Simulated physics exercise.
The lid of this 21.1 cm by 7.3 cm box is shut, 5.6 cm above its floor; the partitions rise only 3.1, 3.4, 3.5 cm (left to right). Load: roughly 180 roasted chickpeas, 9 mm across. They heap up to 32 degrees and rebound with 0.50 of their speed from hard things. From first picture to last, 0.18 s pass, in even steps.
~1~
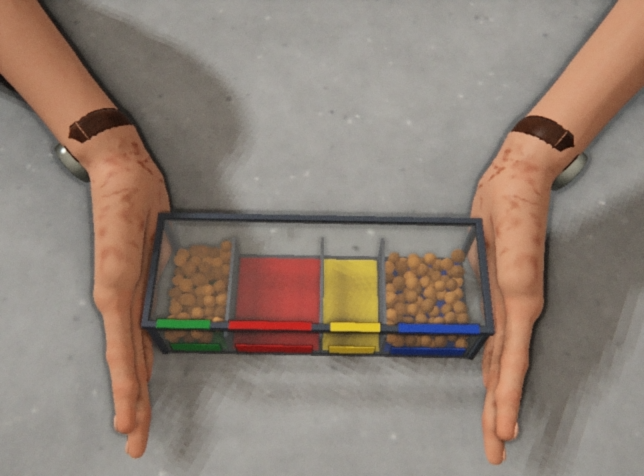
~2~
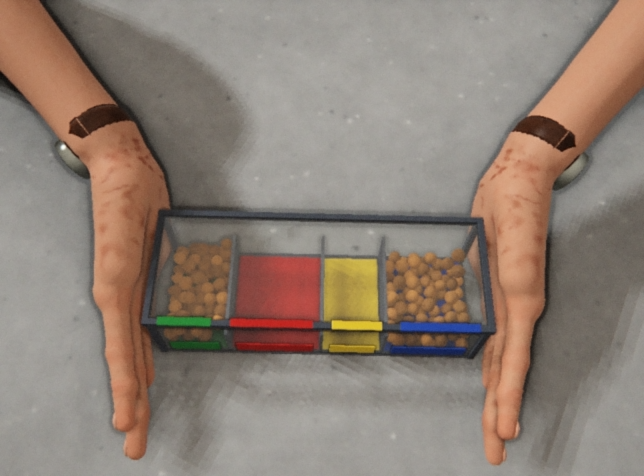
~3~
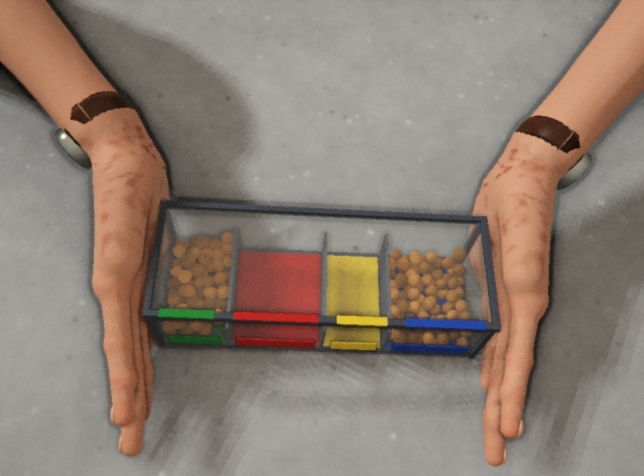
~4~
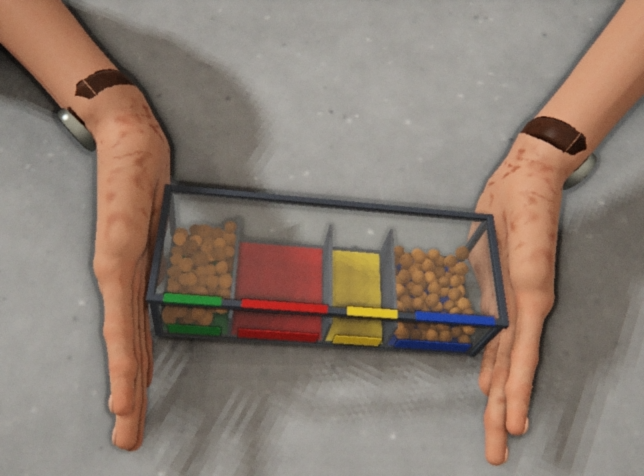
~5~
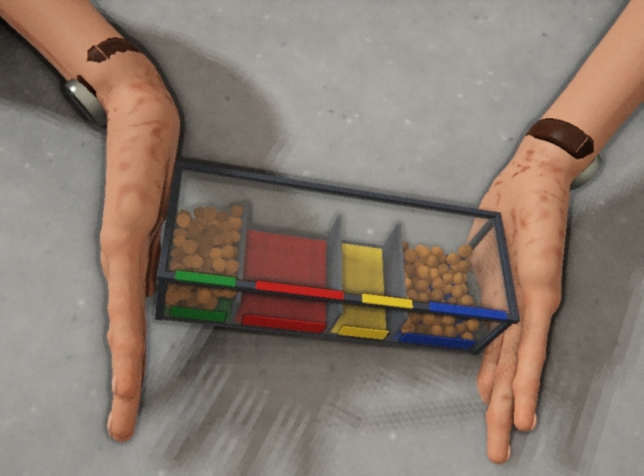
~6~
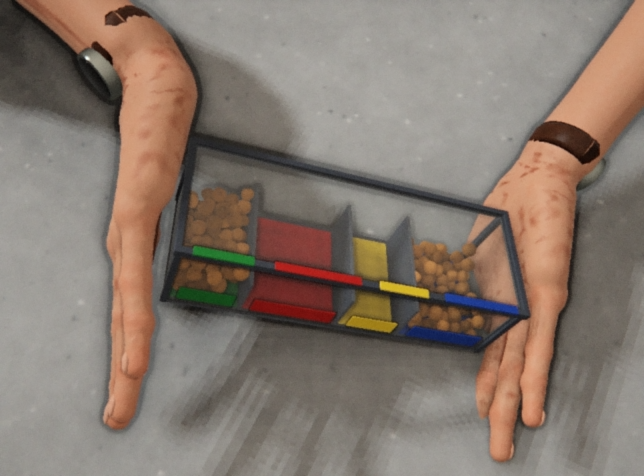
Two hands tilt a clear divided box of small brown balls, raising its left end.
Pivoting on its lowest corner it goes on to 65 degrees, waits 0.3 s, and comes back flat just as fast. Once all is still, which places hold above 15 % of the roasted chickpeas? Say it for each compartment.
Red compartment: Below; blue compartment: Above; green compartment: Above; yellow compartment: Below.
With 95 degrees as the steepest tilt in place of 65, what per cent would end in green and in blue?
In that case green 5, blue 85.
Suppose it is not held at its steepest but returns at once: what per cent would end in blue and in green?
Blue 50, green 30.
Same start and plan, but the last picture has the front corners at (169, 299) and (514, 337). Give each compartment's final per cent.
Red 5, blue 50, green 40, yellow 5.
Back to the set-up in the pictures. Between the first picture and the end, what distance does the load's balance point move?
Roughly 2.5 cm.
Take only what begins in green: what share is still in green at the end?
About 70 per cent.
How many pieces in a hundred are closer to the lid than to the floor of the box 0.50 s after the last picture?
Some 10 per cent.
Then, 0.50 s after the last picture, tilt 65 degrees; red 5 %, blue 50 %, green 40 %, yellow 5 %.
Then, 0.84 s after the last picture, tilt 37 degrees; red 5 %, blue 55 %, green 40 %, yellow 5 %.
Then, 1.26 s after the last picture, tilt 0 degrees; red 5 %, blue 55 %, green 40 %, yellow 5 %.
In the end, red 5 %, blue 55 %, green 40 %, yellow 5 %.
